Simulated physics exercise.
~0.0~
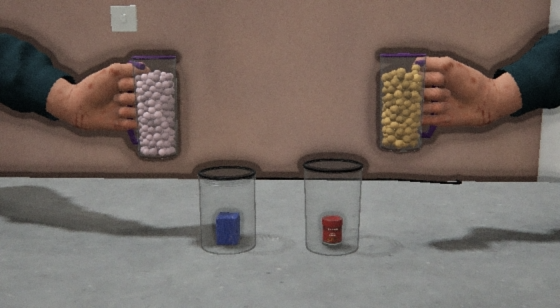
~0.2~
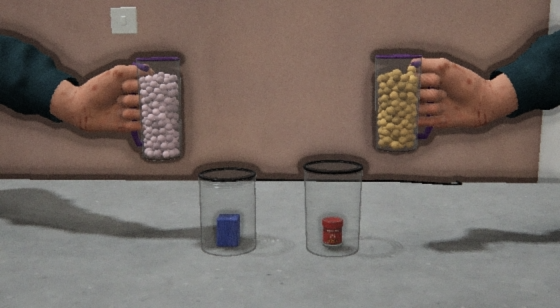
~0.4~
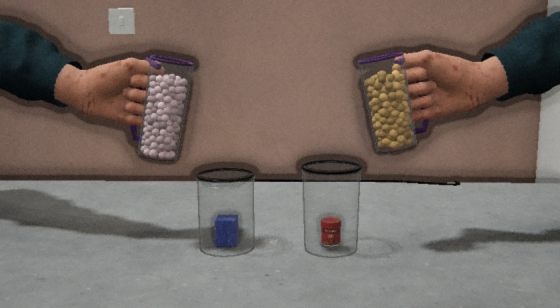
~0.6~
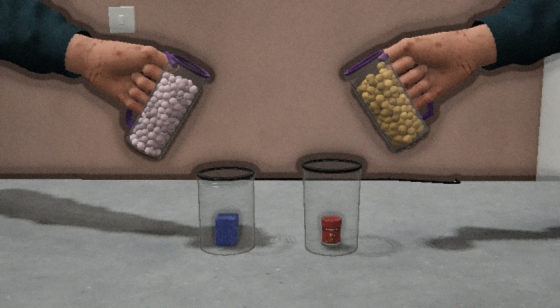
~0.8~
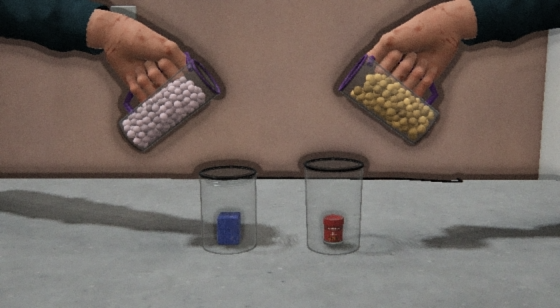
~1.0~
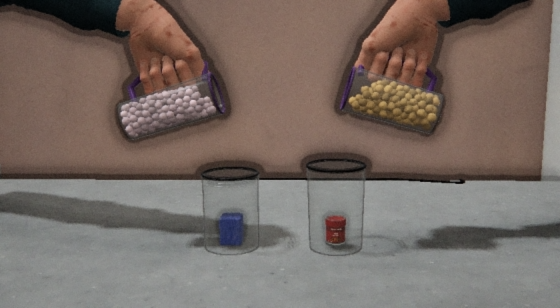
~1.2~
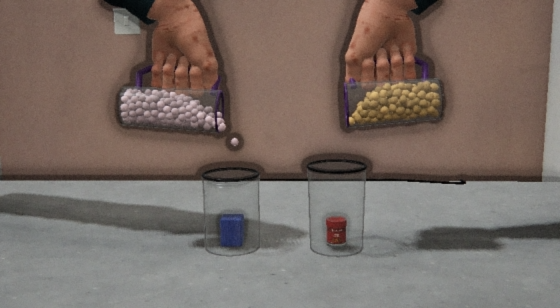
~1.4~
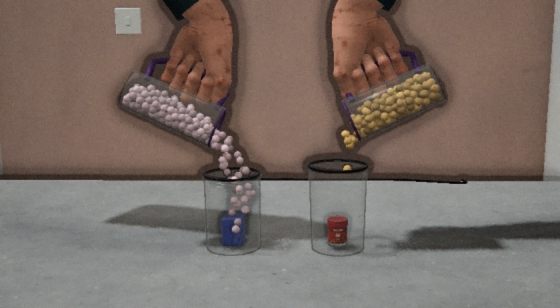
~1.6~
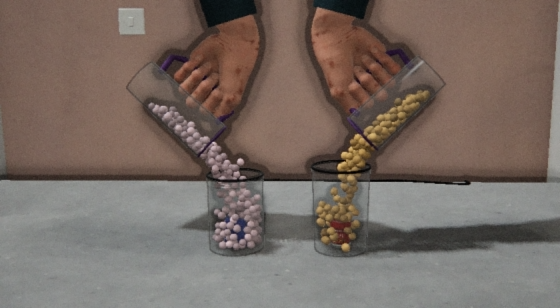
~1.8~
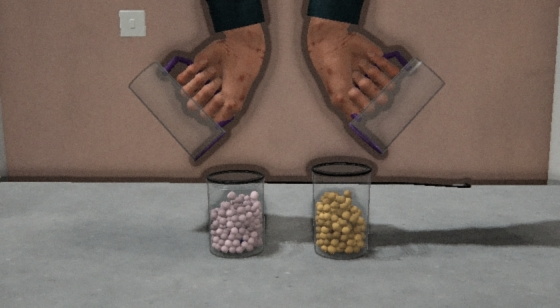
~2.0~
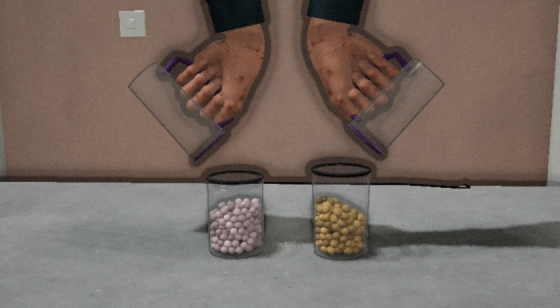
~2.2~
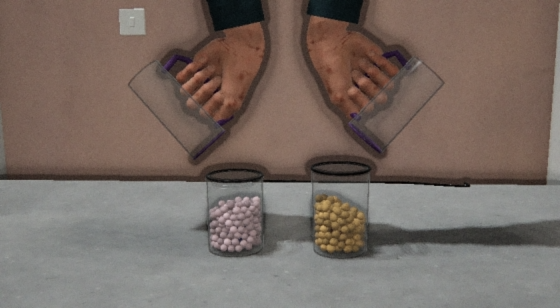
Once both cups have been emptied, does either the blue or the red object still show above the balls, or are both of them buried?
Both are buried, the blue object under the pale pink balls on the left and the red one under the yellow balls on the right.
